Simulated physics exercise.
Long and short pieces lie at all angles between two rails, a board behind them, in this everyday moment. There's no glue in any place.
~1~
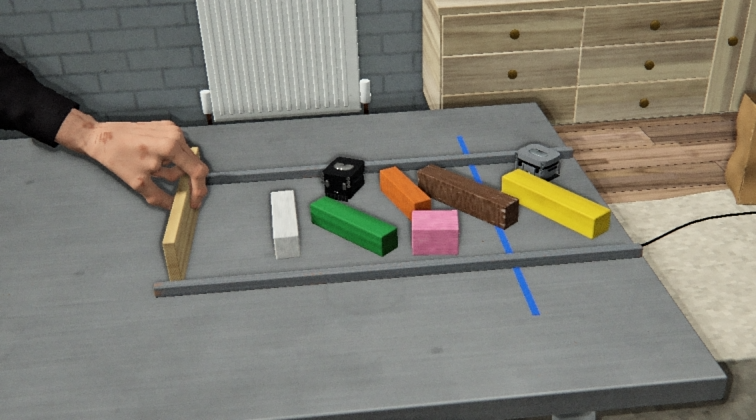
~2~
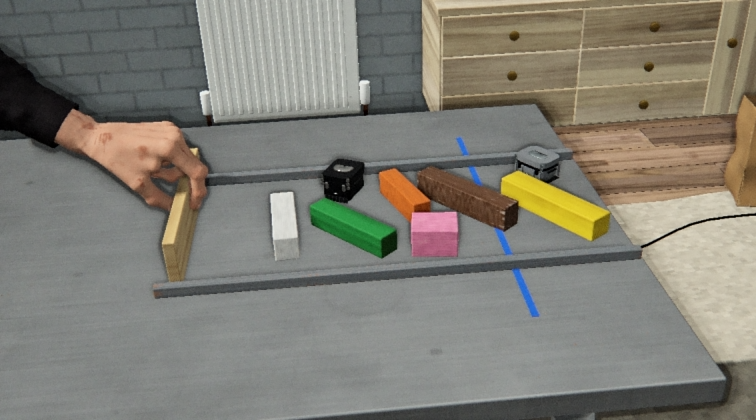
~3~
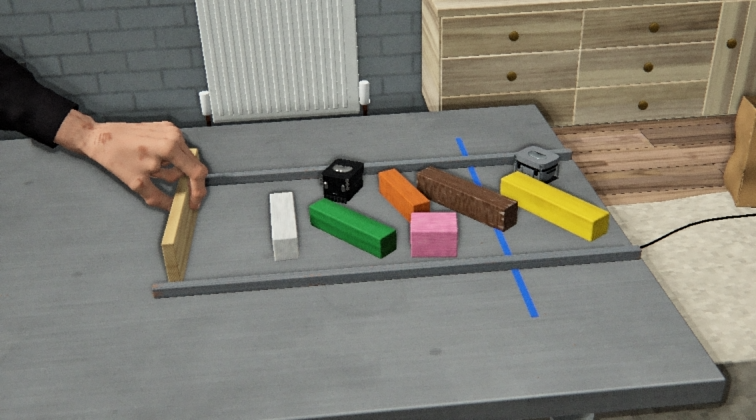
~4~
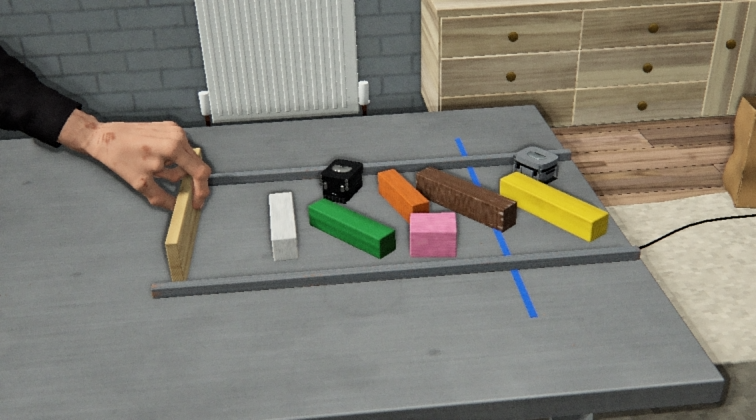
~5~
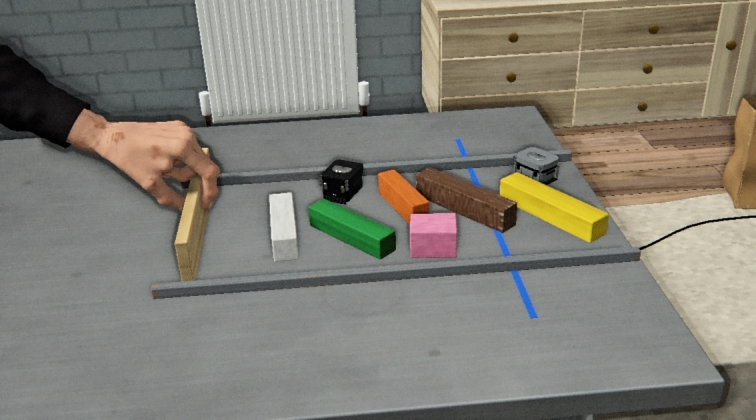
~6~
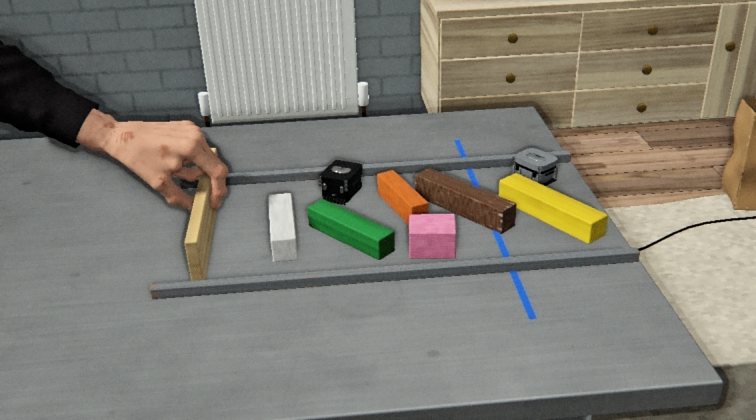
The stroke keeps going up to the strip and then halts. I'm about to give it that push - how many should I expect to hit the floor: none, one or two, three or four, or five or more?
Expect none.
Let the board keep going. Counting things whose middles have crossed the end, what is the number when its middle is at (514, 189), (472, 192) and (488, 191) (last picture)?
Counts: 2, 0, 0.
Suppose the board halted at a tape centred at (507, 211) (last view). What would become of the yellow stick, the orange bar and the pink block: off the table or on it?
The yellow stick topples off; the orange bar stays put; and the pink block stays put.
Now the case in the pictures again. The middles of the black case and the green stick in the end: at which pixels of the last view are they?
You'll find the black case at roughly (489, 169) and the green stick at roughly (529, 216).
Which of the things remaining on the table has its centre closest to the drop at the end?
Foremost: The grey case.
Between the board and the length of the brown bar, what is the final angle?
It sits some 0° out of line.
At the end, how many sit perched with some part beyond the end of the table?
The overhang total is 1.
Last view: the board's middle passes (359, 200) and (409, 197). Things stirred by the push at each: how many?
I get 5 at the one place and 6 at the other.
Soon after, none off yet; grey case at rest near (535, 168); yellow stick at rest near (551, 207); brown bar at rest near (464, 199).
Then, none off yet; grey case at rest near (535, 168); yellow stick at rest near (551, 207); brown bar moved a little near (483, 194).
At rest, the number that fall off is zero.
